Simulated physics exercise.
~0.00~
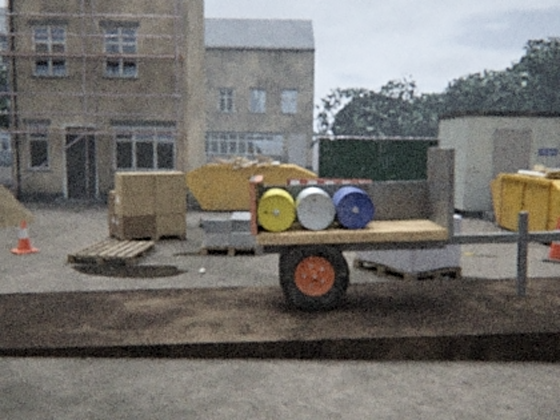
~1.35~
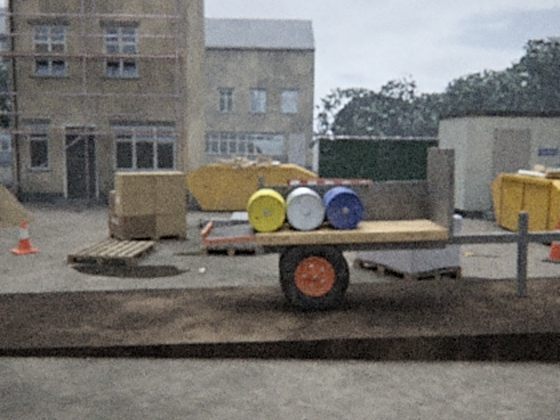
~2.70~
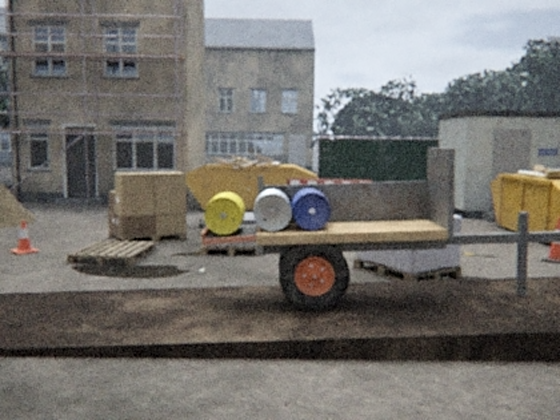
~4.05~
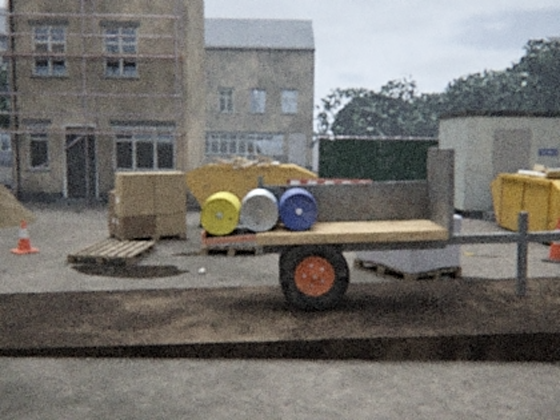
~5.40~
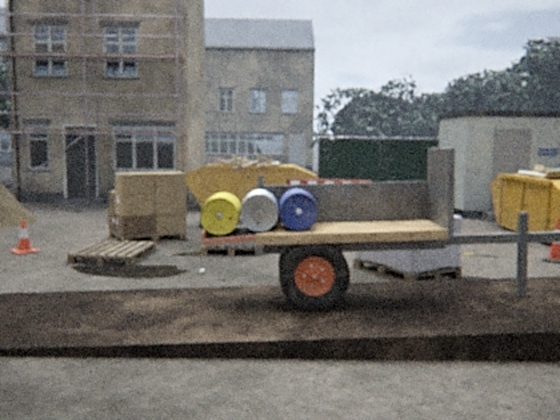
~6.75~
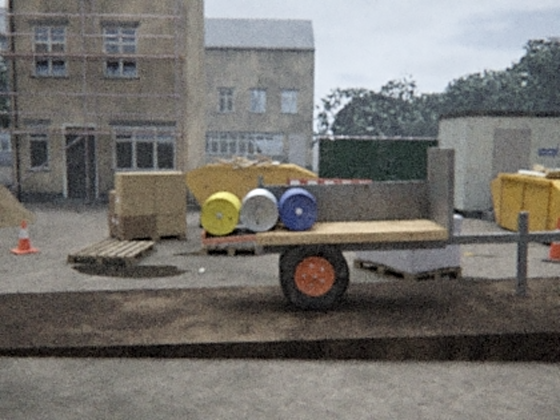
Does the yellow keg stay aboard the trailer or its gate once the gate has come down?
Yes, the yellow keg rolls left and comes to rest out on the lowered gate. The blue one stops behind it, still over the bed.
